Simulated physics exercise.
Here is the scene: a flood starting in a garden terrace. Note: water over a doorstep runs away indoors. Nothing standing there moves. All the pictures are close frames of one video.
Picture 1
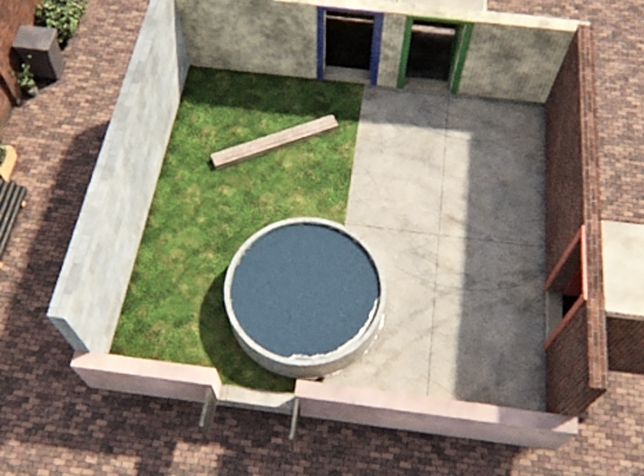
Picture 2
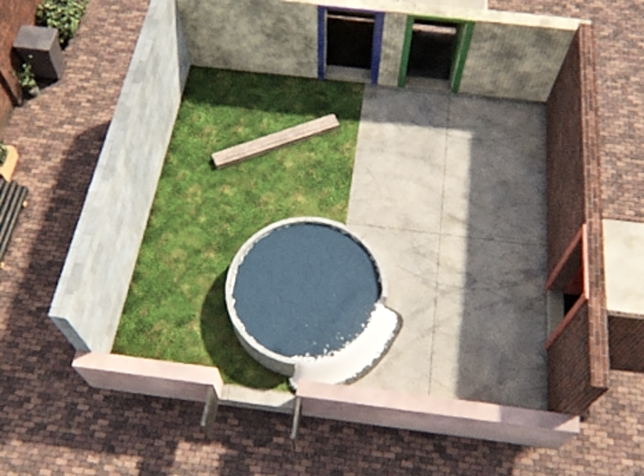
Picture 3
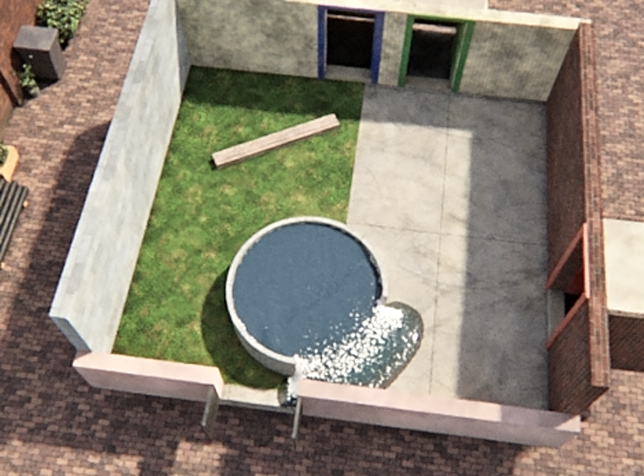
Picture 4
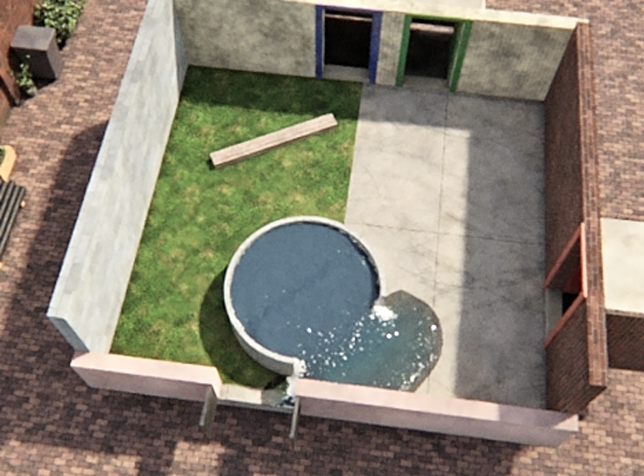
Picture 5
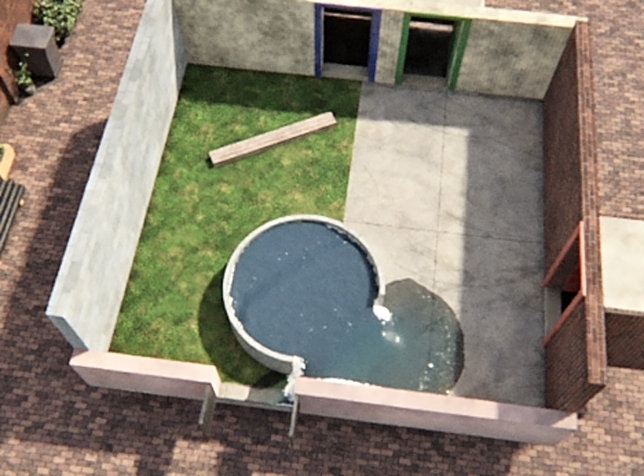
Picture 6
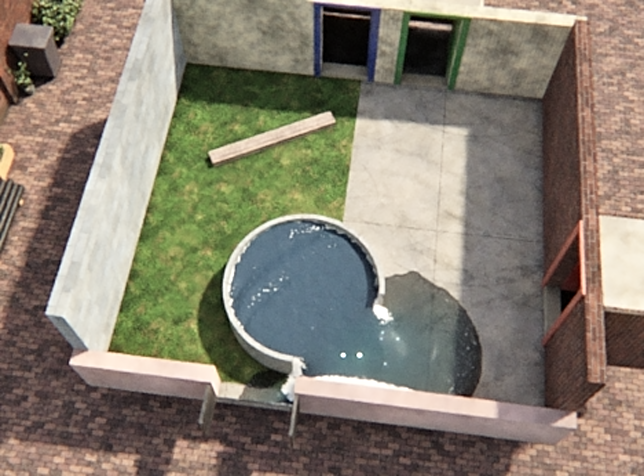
A round pool in a walled terrace stood whole and still, then water burst out through its lower right side, foamed white, and spread rightward across the pale paving in a widening dark puddle.
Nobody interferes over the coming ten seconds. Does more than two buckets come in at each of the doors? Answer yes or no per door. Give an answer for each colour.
The green door yes, the red door yes, the blue door no.
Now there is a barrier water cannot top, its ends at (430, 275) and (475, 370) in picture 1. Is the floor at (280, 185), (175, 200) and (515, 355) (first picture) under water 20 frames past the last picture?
As listed: Free of water, clear, flooded.
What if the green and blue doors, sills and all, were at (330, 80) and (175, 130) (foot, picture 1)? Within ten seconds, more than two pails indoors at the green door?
I'd say the green one tops the limit.
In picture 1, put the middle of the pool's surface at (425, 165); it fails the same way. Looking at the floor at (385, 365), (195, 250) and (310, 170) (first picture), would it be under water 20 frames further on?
Soaked, spared, spared.
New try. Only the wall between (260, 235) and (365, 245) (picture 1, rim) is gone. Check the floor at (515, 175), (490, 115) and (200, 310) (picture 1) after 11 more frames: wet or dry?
Taking the three spots as listed, they end up inundated, inundated and spared.
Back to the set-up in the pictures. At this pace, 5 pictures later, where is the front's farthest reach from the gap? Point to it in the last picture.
Farthest reach: About (536, 331).
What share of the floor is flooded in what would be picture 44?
About 65 in a hundred.
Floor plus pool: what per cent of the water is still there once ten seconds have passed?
Roughly 84 parts in every hundred.
A moment on, water covers 15 % of the floor; the green door not reached, the red door not reached, the blue door not reached.
Next, water covers 20 % of the floor; the green door not reached, the red door under two buckets in, the blue door not reached.
Then, water covers 40 % of the floor; the green door not reached, the red door over two buckets in, the blue door not reached.
Later, water covers 65 % of the floor; the green door over two buckets in, the red door far over two buckets in, the blue door wet at the sill, nothing in.
In the end, water covers 90 % of the floor; the green door far over two buckets in, the red door far over two buckets in, the blue door wet at the sill, nothing in.
